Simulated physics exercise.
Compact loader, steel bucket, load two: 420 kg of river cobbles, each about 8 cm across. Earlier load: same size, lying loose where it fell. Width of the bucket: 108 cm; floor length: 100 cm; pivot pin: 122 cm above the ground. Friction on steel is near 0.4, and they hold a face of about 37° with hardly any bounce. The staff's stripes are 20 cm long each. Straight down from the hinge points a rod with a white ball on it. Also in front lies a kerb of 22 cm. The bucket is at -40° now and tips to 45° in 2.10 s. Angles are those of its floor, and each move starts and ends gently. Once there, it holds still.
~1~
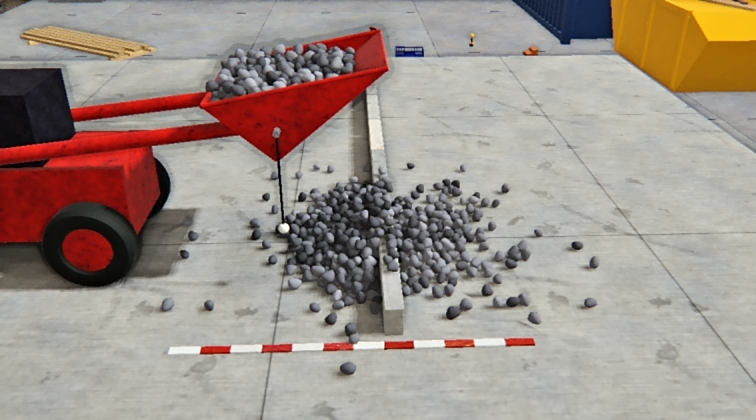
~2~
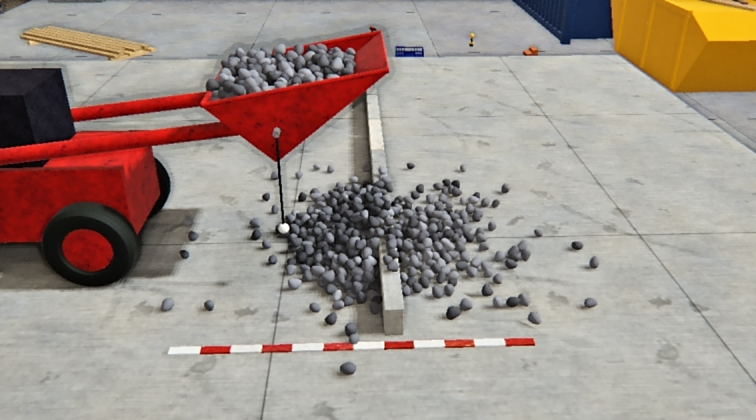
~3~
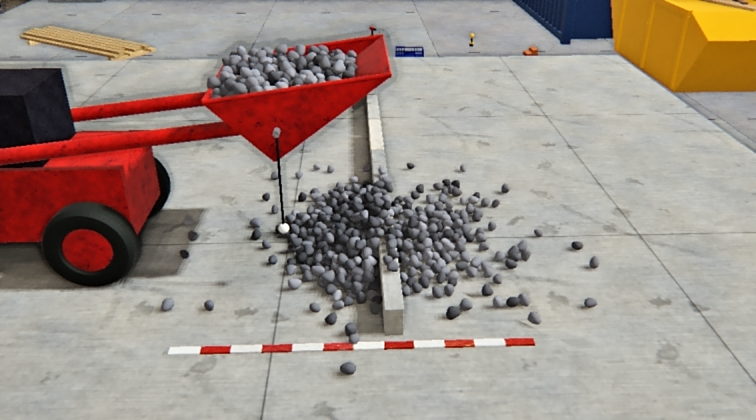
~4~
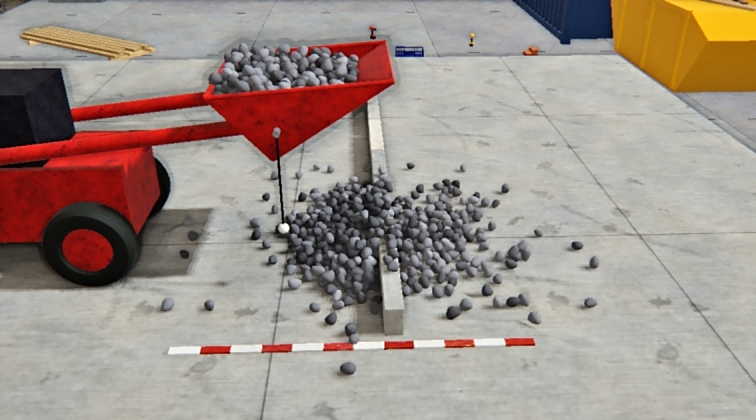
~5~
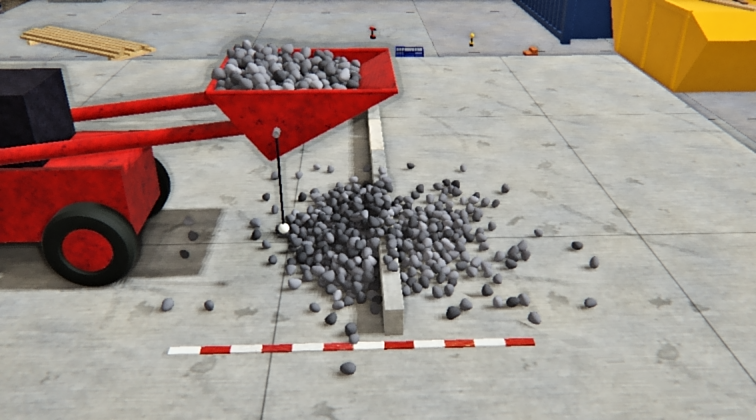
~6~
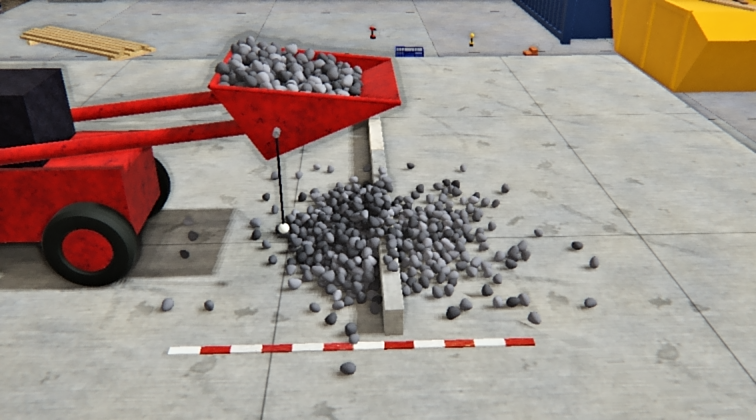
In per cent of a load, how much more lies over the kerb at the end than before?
Some 72 per cent more.
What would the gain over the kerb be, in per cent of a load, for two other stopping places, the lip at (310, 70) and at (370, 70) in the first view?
Case one about 5 %, case two about 50 %.
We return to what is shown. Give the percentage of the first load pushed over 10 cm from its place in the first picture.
Around 15 in a hundred.
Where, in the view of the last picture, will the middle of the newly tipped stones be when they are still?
I'd point to about (420, 227).
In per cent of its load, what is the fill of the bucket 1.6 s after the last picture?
Close to 10 in a hundred.
Then, 1.0 s after the last picture the floor is at 32°; in per cent of one load, 97 in the bucket, 73 on this side of the kerb, 32 over the kerb; the foremost stones are at (541, 240).
Then, 1.6 s after the last picture the floor is at 45°; in per cent of one load, 12 in the bucket, 103 on this side of the kerb, 87 over the kerb; the foremost stones are at (546, 247).
Then, 1.9 s after the last picture the floor is at 45°; in per cent of one load, 1 in the bucket, 98 on this side of the kerb, 103 over the kerb; the foremost stones are at (569, 247).
Then, 4.6 s after the last picture the floor is at 45°; in per cent of one load, 0 in the bucket, 97 on this side of the kerb, 105 over the kerb; the foremost stones are at (603, 245). Net gain over the kerb, 72.
